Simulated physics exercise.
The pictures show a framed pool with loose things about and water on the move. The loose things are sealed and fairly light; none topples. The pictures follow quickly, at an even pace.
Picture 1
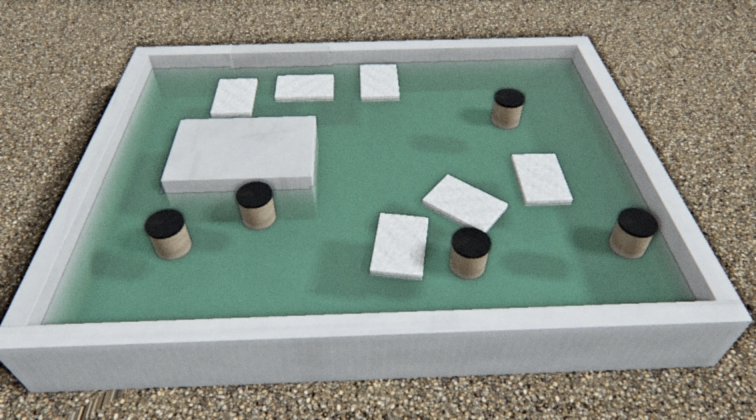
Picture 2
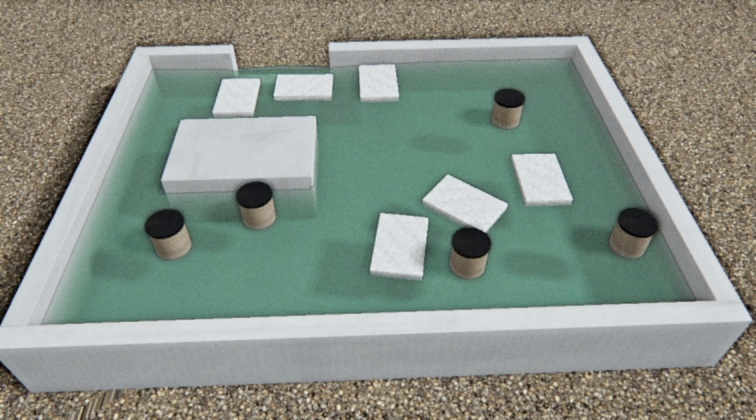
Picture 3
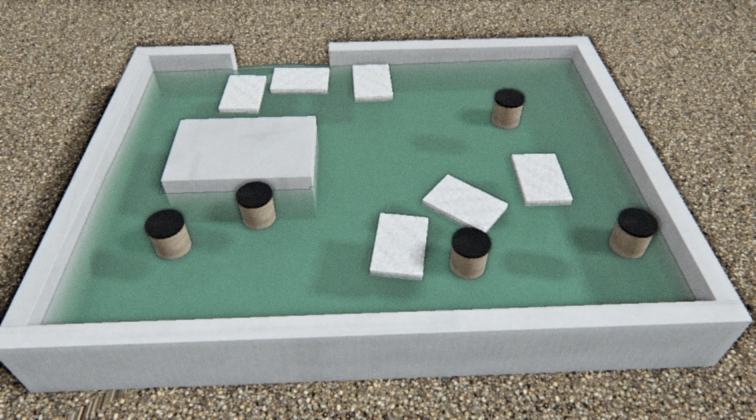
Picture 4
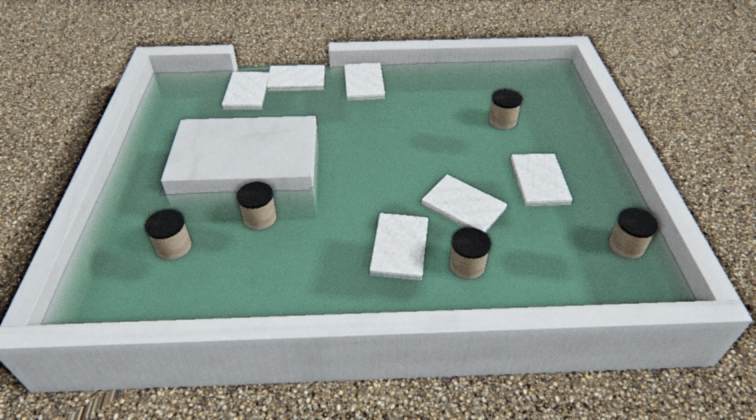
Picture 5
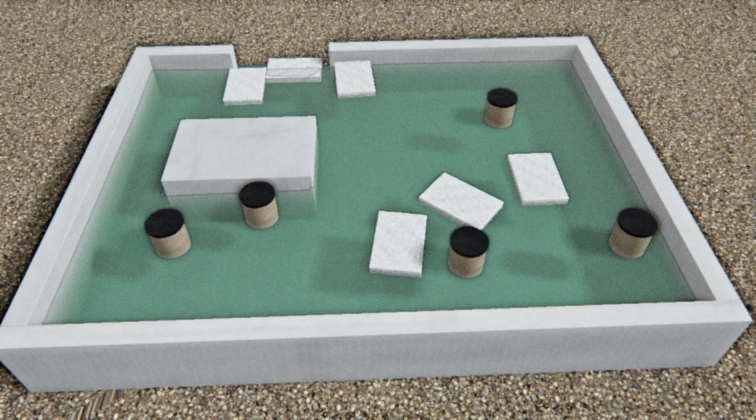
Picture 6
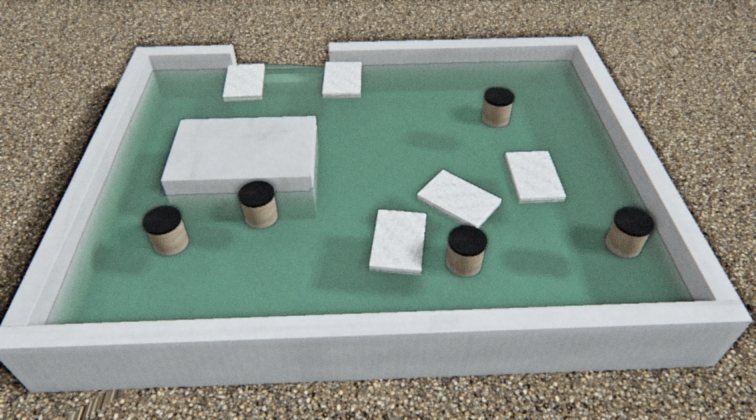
White slabs drift toward a gap opened in the pool's back wall, and one slips out.
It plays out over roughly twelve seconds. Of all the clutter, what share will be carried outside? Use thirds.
It is under a third.
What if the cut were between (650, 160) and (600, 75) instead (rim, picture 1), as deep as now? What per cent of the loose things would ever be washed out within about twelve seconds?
Some 40 per cent.
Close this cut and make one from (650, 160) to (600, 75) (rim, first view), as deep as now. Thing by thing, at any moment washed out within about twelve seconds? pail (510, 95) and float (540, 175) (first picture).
As listed: Out, yes.
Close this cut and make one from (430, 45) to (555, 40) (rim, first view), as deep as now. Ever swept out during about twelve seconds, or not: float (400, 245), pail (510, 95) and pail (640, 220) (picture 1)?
As listed: Inside, gone, kept in.
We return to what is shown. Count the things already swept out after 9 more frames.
3 of them.
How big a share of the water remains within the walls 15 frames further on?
I make it 82 per cent.
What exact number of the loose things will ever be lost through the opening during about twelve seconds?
That makes 3.
A moment on, 1 of 11 are out; 10 afloat.
Next, 3 of 11 are out; 8 afloat.
Later, 3 of 11 are out; 8 afloat.
In the end, 3 of 11 are out; 8 afloat.
